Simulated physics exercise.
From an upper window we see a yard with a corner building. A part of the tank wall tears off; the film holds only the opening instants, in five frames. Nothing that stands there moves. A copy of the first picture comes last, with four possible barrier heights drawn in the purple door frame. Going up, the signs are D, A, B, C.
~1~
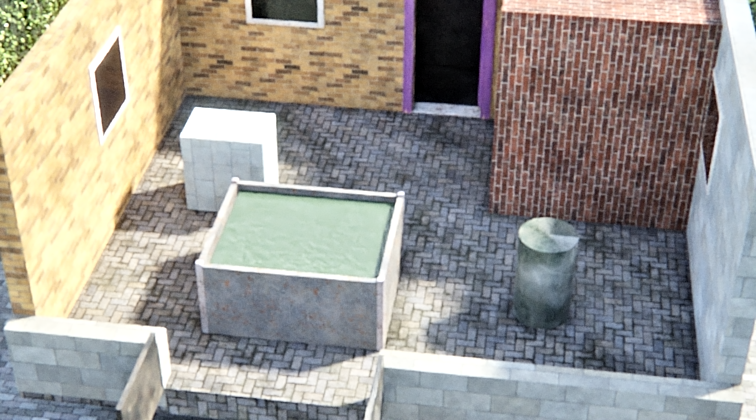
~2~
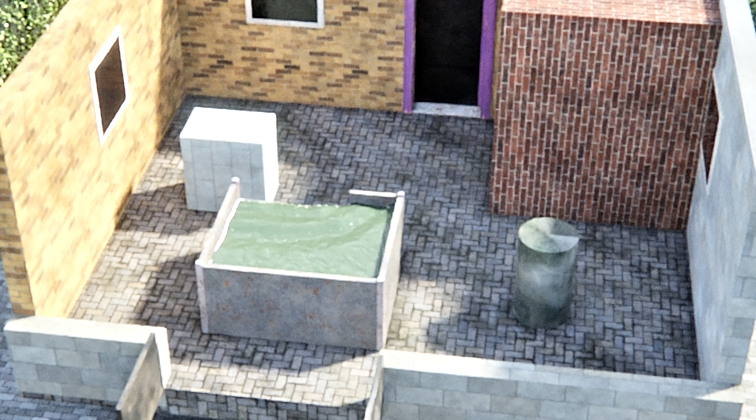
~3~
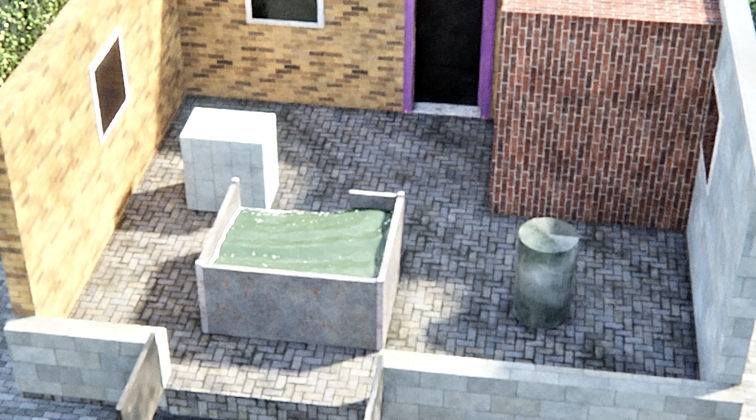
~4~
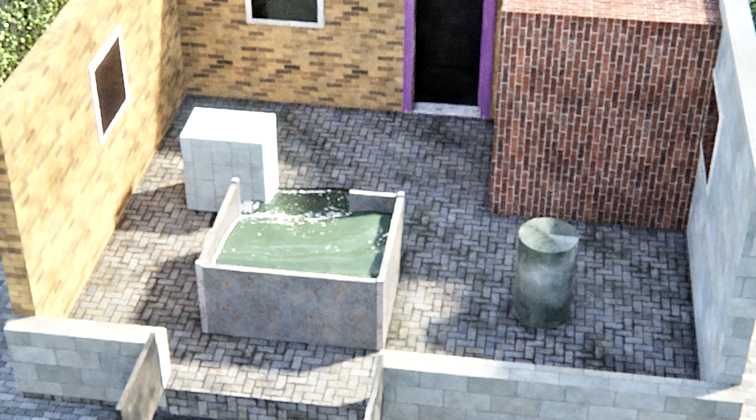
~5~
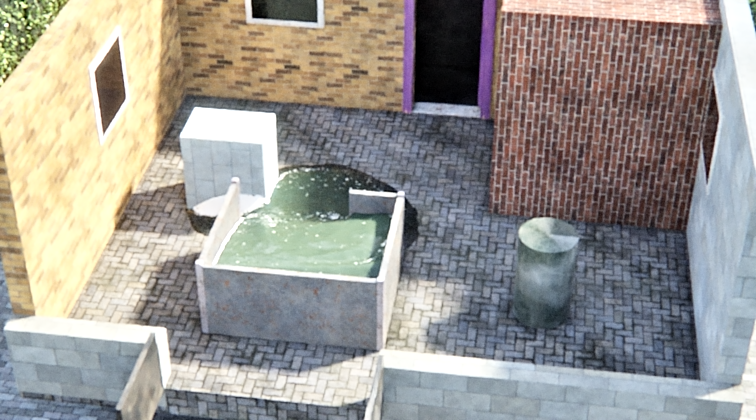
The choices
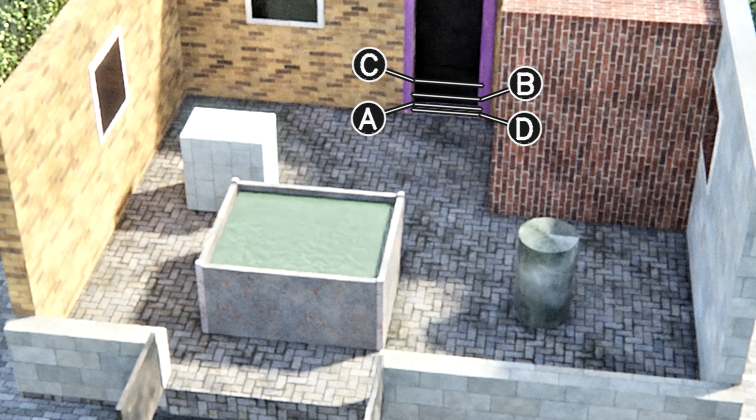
In a brick-walled yard, green water sloshes in a tank, then spreads over the paving behind it.
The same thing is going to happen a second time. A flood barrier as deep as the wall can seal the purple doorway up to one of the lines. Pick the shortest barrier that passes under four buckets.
Go for B.
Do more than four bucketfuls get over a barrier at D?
Yes.
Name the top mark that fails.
Here it is mark A.
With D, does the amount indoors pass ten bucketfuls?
Yes, clearly.
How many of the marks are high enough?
Two of the four.
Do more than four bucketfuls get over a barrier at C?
No.
In white, A at (446, 106); B at (447, 97); C at (447, 82); D at (446, 112); from the bottom up D, A, B, C.
Choosing A, about 13 bucketfuls get in.
Choosing B, a bucket or two gets in.
Choosing C, nothing gets over.
Choosing D, dozens of bucketfuls pour in.
